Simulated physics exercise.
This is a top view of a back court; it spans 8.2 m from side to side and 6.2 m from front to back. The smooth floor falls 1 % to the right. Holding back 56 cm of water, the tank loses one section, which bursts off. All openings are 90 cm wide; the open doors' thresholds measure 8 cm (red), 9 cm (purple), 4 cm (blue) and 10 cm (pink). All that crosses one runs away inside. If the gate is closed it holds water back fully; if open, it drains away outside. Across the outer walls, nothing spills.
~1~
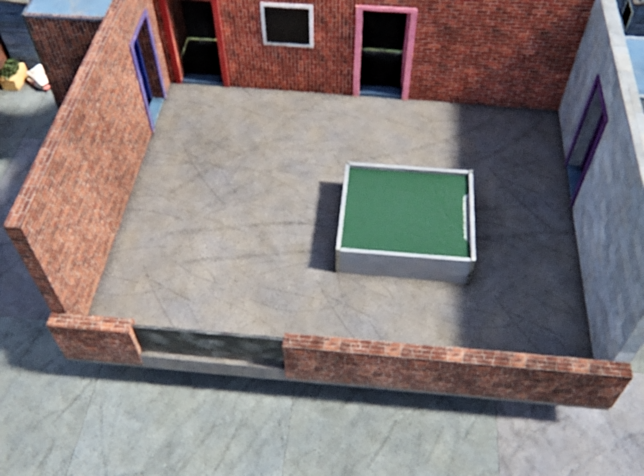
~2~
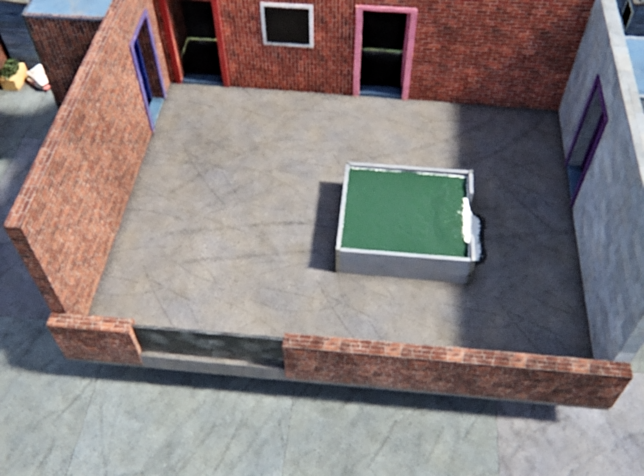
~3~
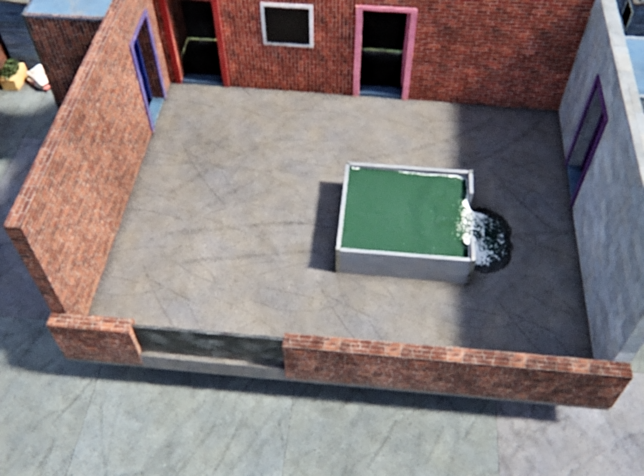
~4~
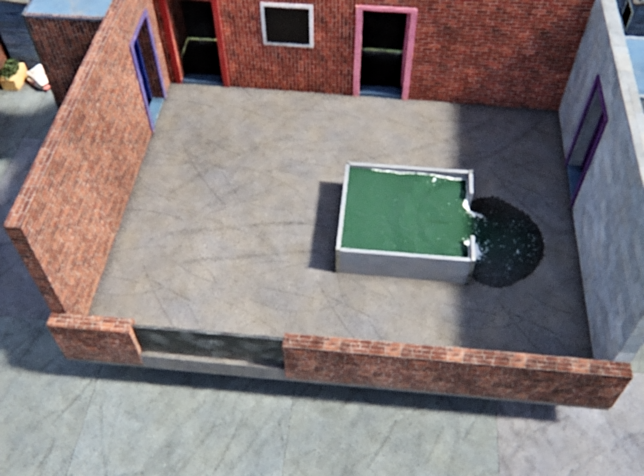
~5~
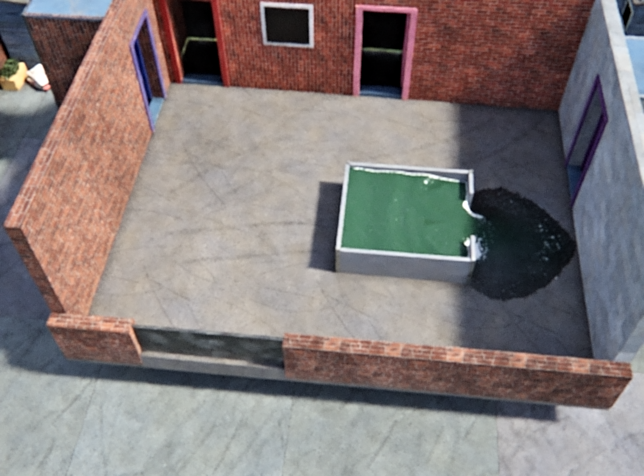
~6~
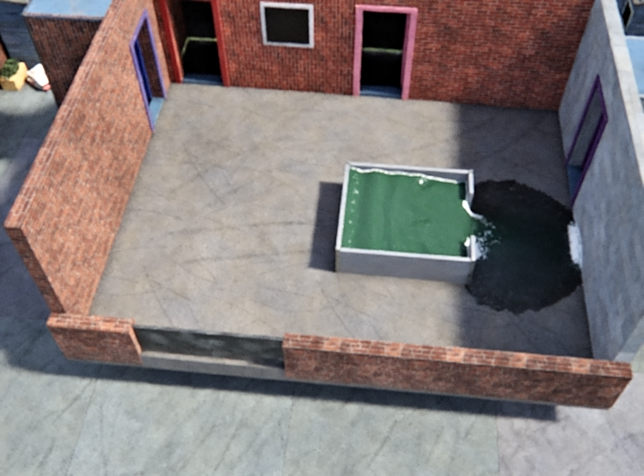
Green water sits still in a square, pale-walled tank inside a brick-walled court, then bursts out in white foam through a gap in the tank's right side. It spreads over the grey floor as a widening dark pool, reaching the right wall, where white froth appears, while ripples cross the tank.
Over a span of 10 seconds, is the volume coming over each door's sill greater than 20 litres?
Within 10 seconds: At the red door, not greater; at the purple door, greater; at the blue door, not greater; at the pink door, not greater.
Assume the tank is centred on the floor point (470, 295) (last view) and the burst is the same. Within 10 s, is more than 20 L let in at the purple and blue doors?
So the purple door keeps within it and the blue door keeps within it.
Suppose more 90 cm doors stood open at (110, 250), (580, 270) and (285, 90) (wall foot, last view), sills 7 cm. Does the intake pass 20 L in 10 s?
Per doorway, in order: Insufficient / sufficient / insufficient.
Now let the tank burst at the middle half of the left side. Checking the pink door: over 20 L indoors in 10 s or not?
Measured against that limit, the pink door stays within it.
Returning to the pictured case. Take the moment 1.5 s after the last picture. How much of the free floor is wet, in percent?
15 %.
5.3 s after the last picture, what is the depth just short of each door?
Readings (cm): Red = 0; purple = 10; blue = 0; pink = 4.
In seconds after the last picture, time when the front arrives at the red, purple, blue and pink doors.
Red = 6.5 s, purple = 0.3 s, blue = 8.0 s, pink = 3.0 s.
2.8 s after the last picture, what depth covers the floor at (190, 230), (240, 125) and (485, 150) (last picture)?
Approximately 0, 0 and 1 centimetres, going through them in turn.
Then, 0.7 s after the last picture water covers 10 % of the floor and is deepest (34 cm) near (473, 237); red door not reached, purple door 16 cm at the sill, 1 L in, blue door not reached, pink door not reached.
Then, 1.5 s after the last picture water covers 15 % of the floor and is deepest (32 cm) near (595, 385); red door not reached, purple door 17 cm at the sill, 19 L in, blue door not reached, pink door not reached.
Then, 2.8 s after the last picture water covers 30 % of the floor and is deepest (26 cm) near (594, 374); red door not reached, purple door 13 cm at the sill, 44 L in, blue door not reached, pink door not reached.
Then, 5.3 s after the last picture water covers 65 % of the floor and is deepest (18 cm) near (595, 385); red door not reached, purple door 10 cm at the sill, 56 L in, blue door not reached, pink door 4 cm at the sill, 0 L in.
Then, 9.3 s after the last picture water covers 100 % of the floor and is deepest (11 cm) near (557, 114); red door 3 cm at the sill, 0 L in, purple door 7 cm at the sill, 57 L in, blue door 3 cm at the sill, 0 L in, pink door 3 cm at the sill, 0 L in.
